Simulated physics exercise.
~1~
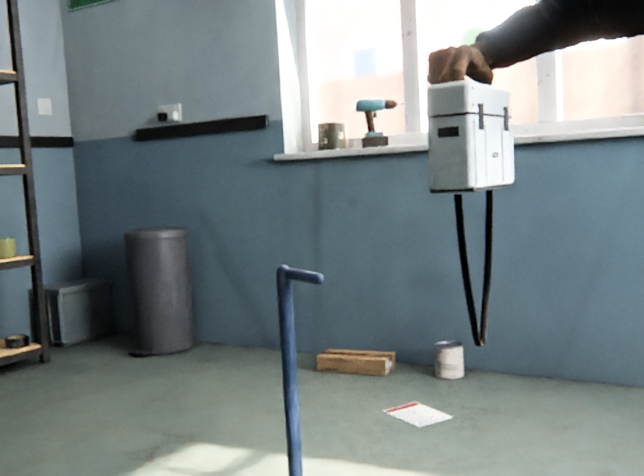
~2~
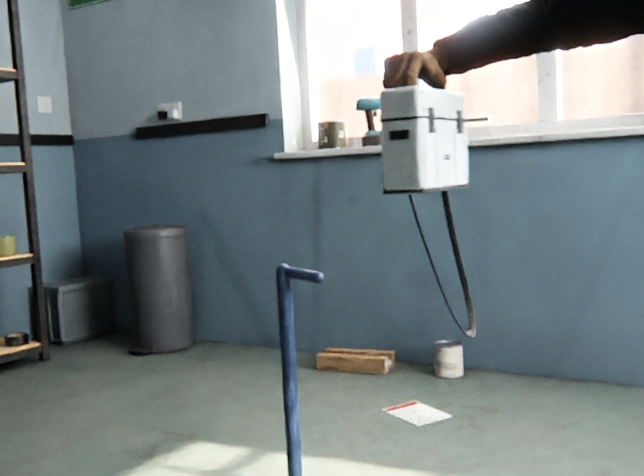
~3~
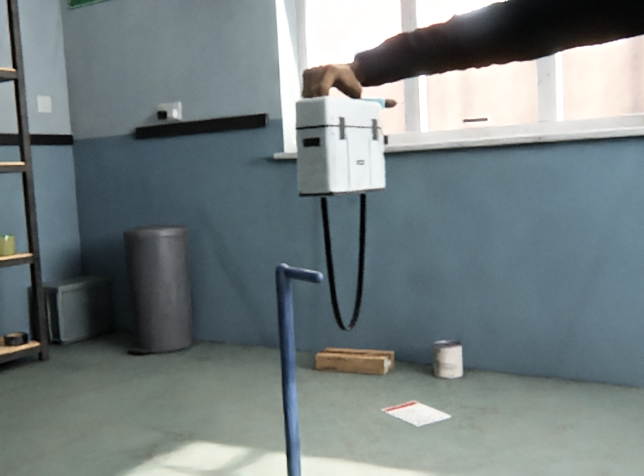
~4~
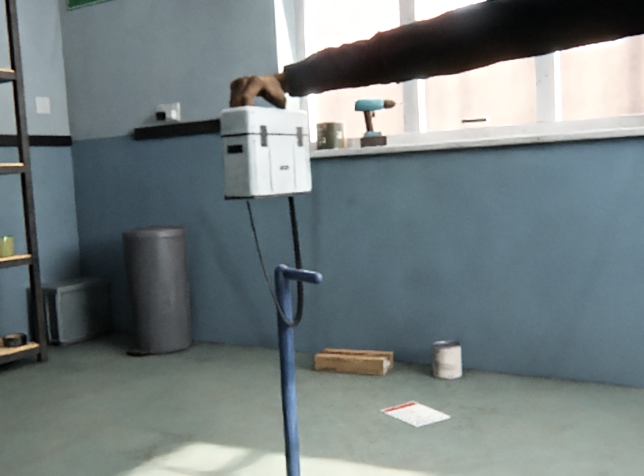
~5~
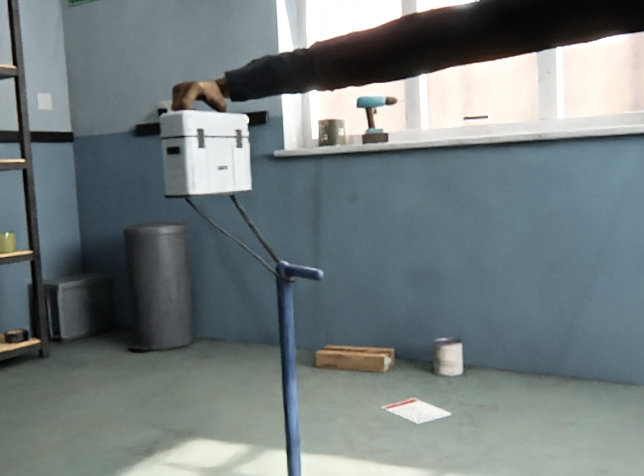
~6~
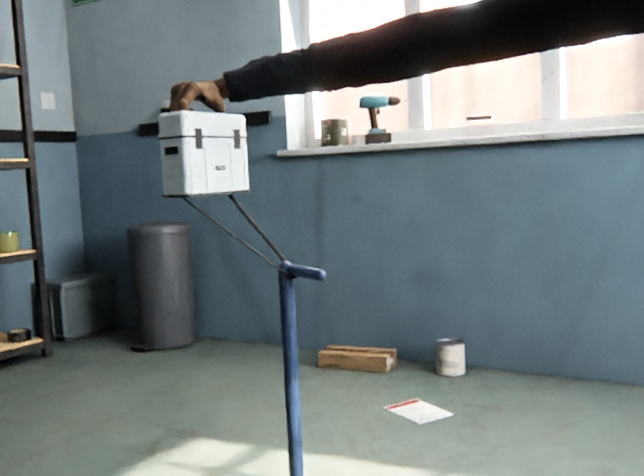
In a workshop with blue and grey walls, a bright window and a blue post with a short hooked arm, a hand grips a white case from above. A dark loop hangs low beneath the case. The hand carries the case steadily left, past the cordless drill on the windowsill, and the loop swings as it nears the post. As the case passes the post, the loop reaches the hook and catches. The loop pulls tight and slanted between case and post, and the hand stops, with the case held upright to the left, snagged.
